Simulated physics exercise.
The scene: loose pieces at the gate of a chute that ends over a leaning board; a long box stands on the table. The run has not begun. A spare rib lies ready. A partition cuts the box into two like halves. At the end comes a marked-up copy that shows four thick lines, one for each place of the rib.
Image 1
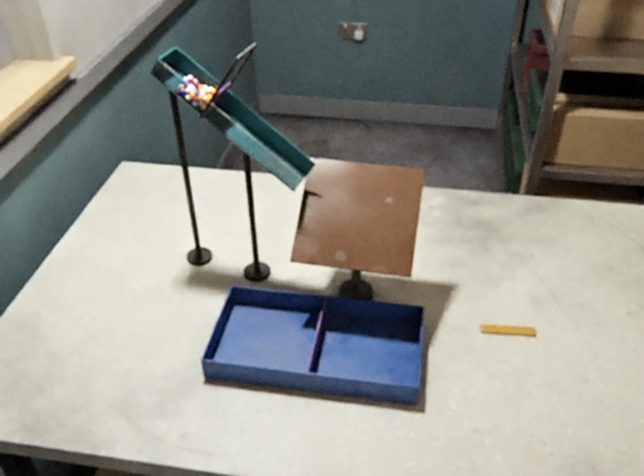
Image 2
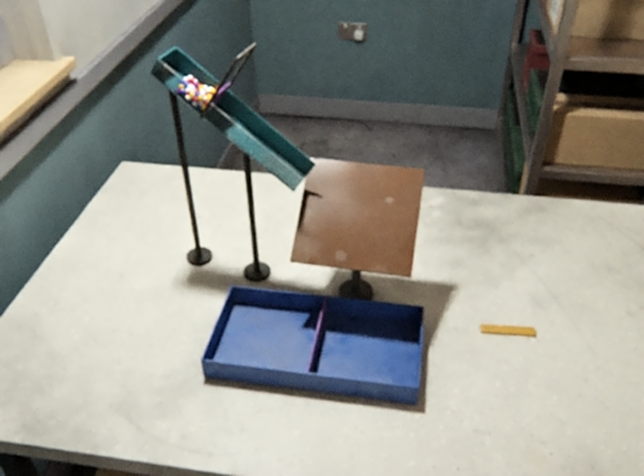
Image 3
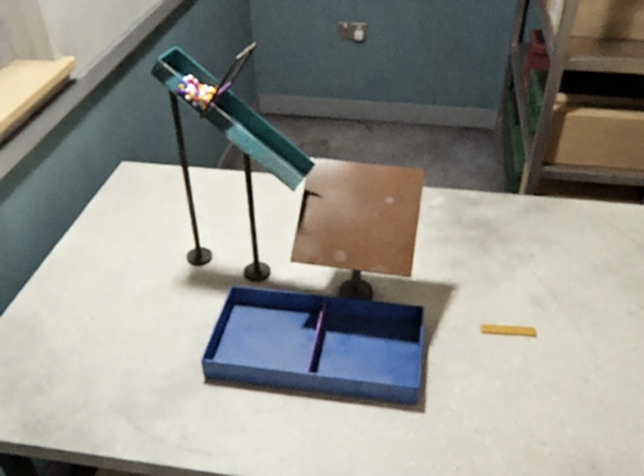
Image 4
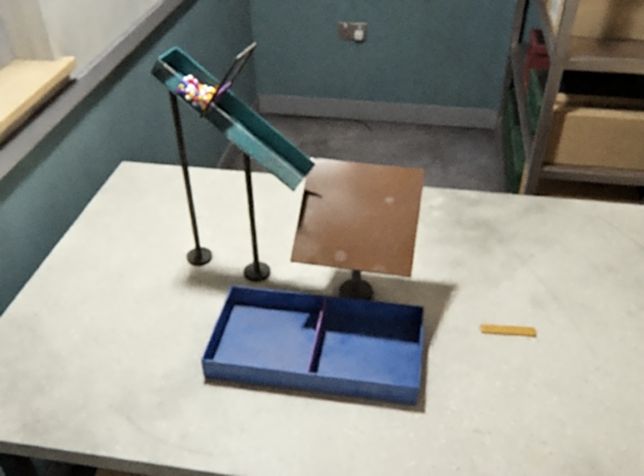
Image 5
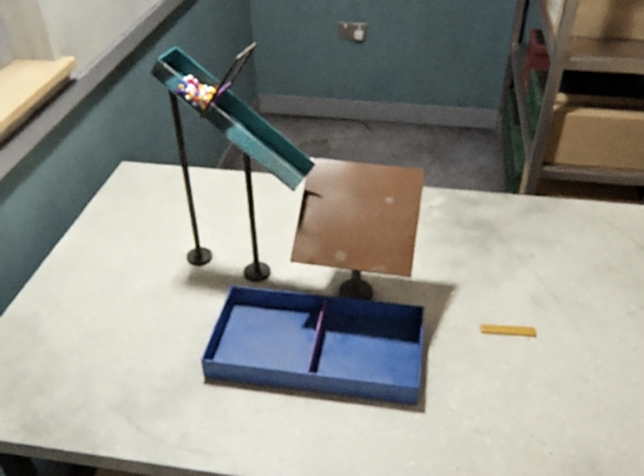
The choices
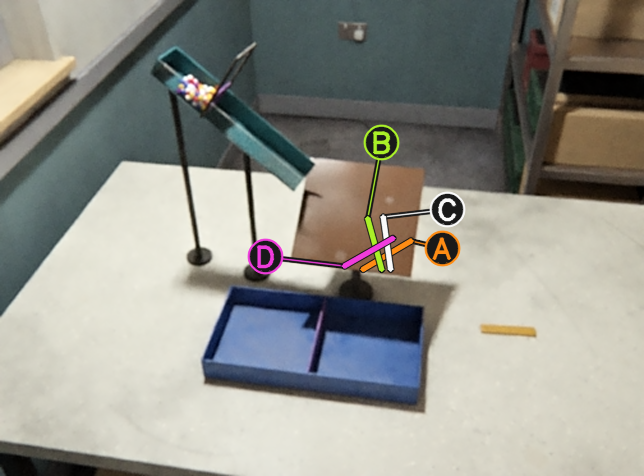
In this clip, small multicoloured beads sit behind a gate in a raised teal chute angled toward a tilted brown board, with a divided blue box in front and a yellowish strip lying to the right; nothing visibly moves.
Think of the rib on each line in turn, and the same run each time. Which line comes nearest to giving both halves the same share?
I would pick line D.
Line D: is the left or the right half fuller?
Left.
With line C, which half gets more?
The right half.
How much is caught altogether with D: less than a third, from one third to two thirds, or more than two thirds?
Line D gives more than two thirds.
On the marked copy, line A from (411, 240) to (362, 269); line B from (367, 218) to (381, 269); line C from (383, 217) to (390, 269); line D from (392, 238) to (344, 266).
With A, of what is caught, only a few in the left half, all but a few in the right.
With B, of what is caught, none at all in the left half, the whole lot in the right.
With C, of what is caught, none at all in the left half, the whole lot in the right.
With D, of what is caught, close to two thirds in the left half, close to a third in the right.
